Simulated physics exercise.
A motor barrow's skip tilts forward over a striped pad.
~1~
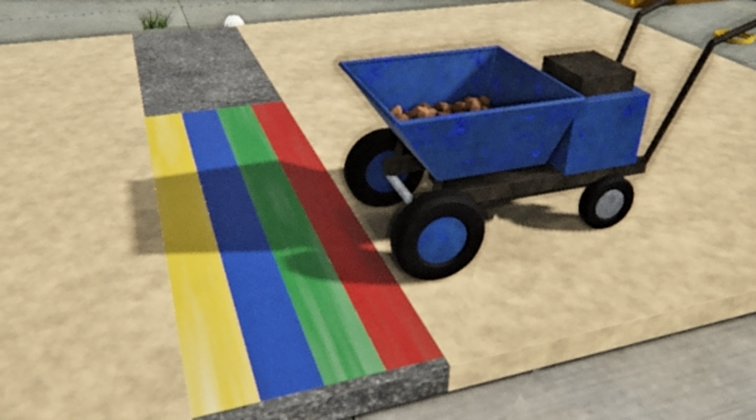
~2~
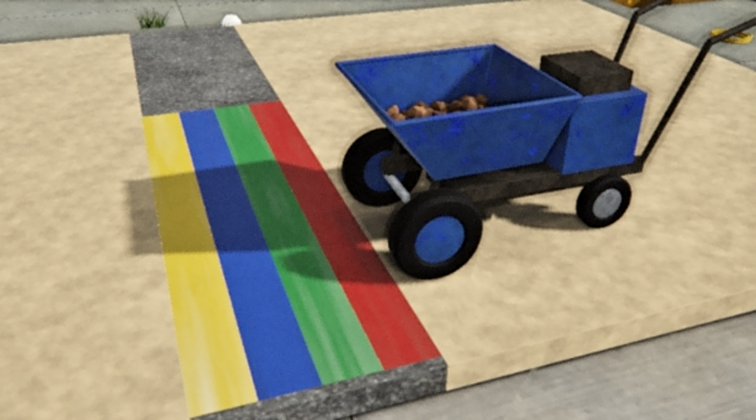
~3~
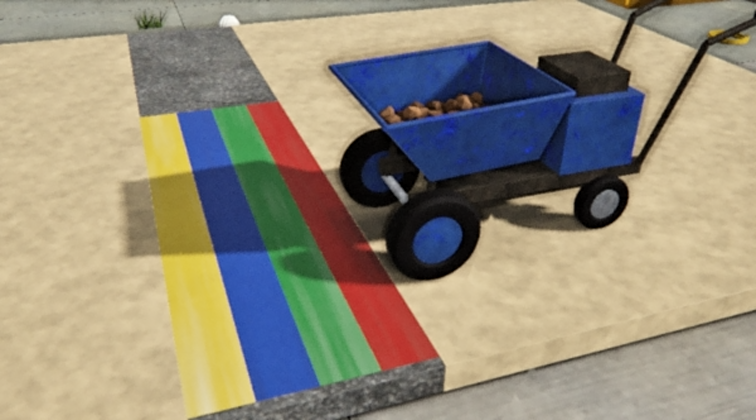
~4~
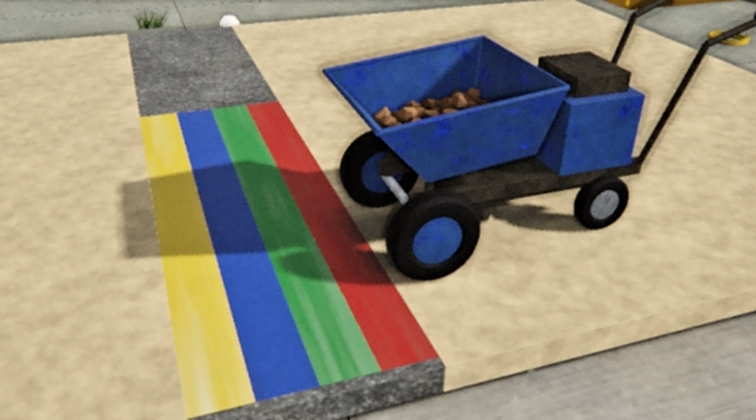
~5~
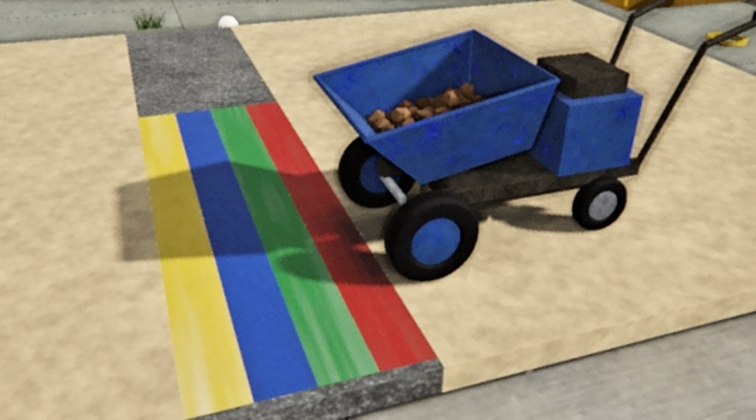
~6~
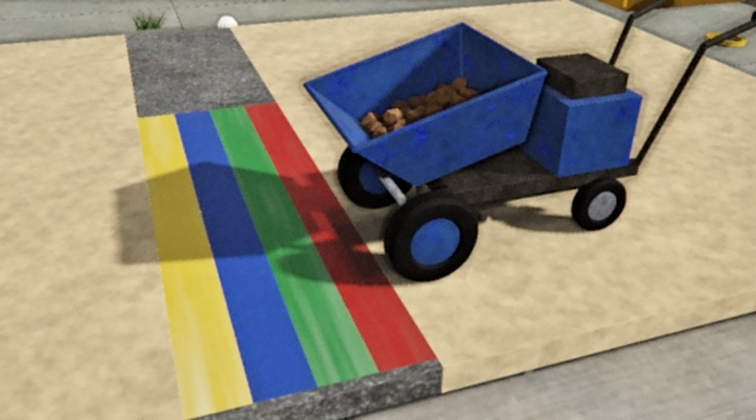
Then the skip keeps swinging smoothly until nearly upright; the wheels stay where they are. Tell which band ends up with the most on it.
The most ends up on blue.
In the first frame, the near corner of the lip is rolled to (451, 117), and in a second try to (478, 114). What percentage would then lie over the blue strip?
The shares come out close to 20 and 10 per cent, in that order.
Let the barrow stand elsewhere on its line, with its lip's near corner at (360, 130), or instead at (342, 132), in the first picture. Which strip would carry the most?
So the first one goes to that yellow strip and the second to yellow.
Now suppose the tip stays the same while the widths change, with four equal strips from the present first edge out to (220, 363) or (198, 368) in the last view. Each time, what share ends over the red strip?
Shares: Near 0 %; near 0 %.
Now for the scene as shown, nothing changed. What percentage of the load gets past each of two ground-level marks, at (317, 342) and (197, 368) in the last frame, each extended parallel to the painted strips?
Estimate: 100 %, then 10 %.
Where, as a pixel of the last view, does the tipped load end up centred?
Centre at rest, last view: Approx. (235, 263).
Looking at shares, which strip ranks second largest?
The runner-up is the yellow strip.
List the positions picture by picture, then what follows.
Lip of the skip near (397, 125), level; top of the load near (463, 119), clay clods; red strip near (390, 319); green strip near (335, 332); blue strip near (277, 344); yellow strip near (215, 358), in the first picture.
Lip of the skip near (393, 125), level; top of the load near (459, 118), in the second picture.
Lip of the skip near (386, 128), tipped barely; top of the load near (479, 123), in the third picture.
Lip of the skip near (378, 133), tipped a little; top of the load near (472, 109), in the fourth picture.
Lip of the skip near (367, 141), tipped a little; top of the load near (468, 117), in the fifth picture.
Lip of the skip near (355, 150), tipped clearly; top of the load near (479, 110); red strip near (384, 321); green strip near (328, 333); blue strip near (269, 346); yellow strip near (208, 360), in the sixth picture.
Shortly afterwards, skip tipped steeply; the whole lot in the skip.
Next, skip tipped right over; all but a few in the skip; a little over the blue strip.
Some moments later, skip tipped right over; a little in the skip; a little over the green strip; near two thirds over the blue strip; near a quarter over the yellow strip; a little off the paint.
In the end, skip tipped right over; only a few in the skip; none at all over the red strip; a little over the green strip; near two thirds over the blue strip; near a quarter over the yellow strip; a little off the paint.
